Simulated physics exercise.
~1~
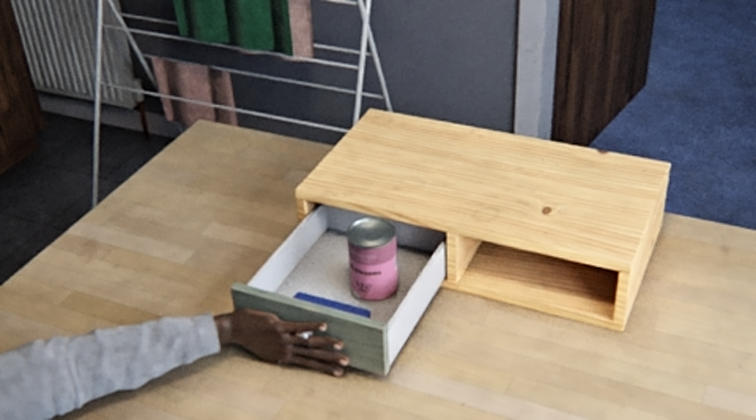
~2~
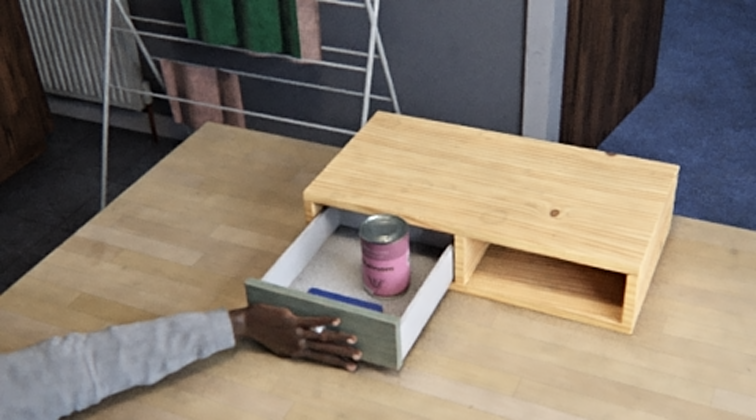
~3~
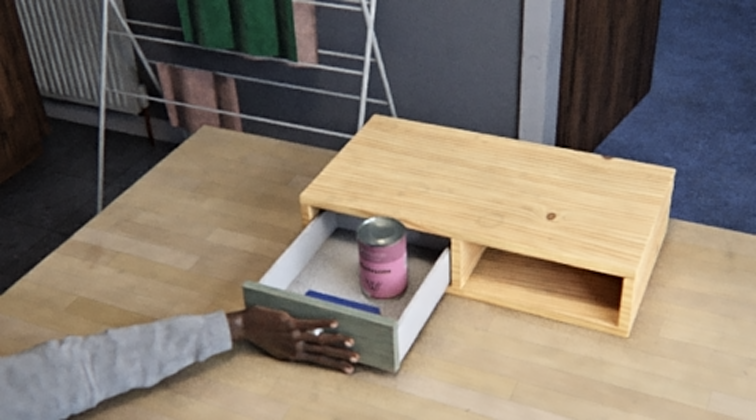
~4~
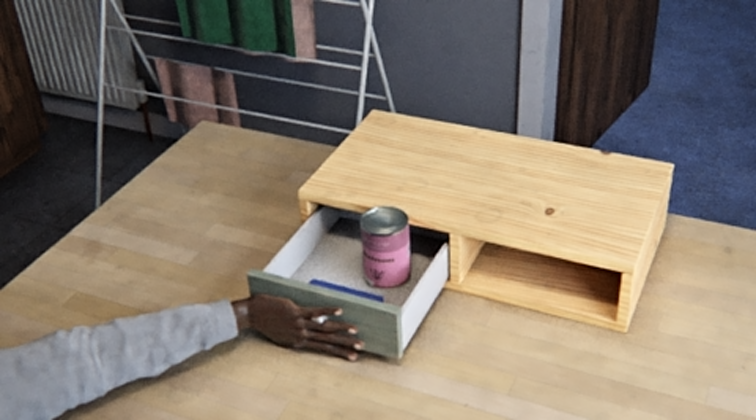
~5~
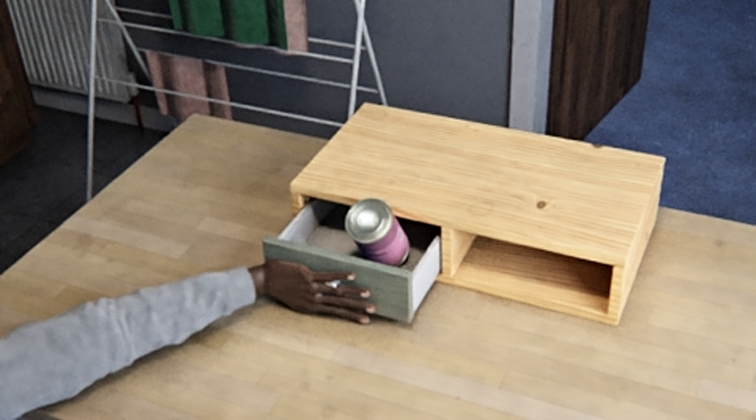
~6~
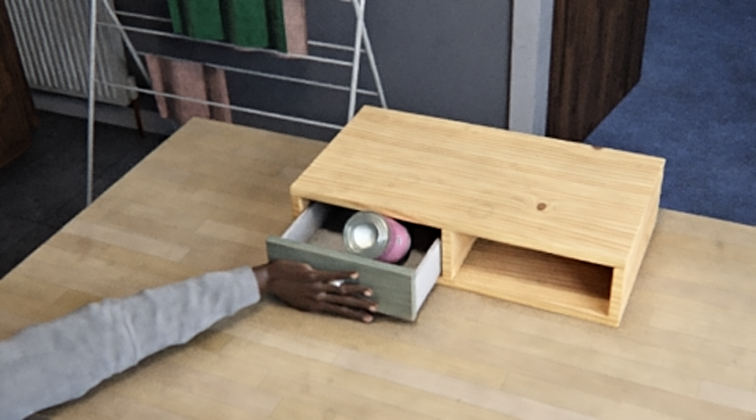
At the start, an open drawer with a green-grey front juts from a pale wooden chest on a table, holding an upright pink tin and a flat blue case, while a hand rests against its front. For a while the hand and drawer hardly move. Then the hand begins pushing the drawer inwards. As it slides partway in, the tin tips over towards the drawer front and the blue case disappears from view behind that front. The tin leans further down, and the drawer stops, jammed partly open with the hand still against it.
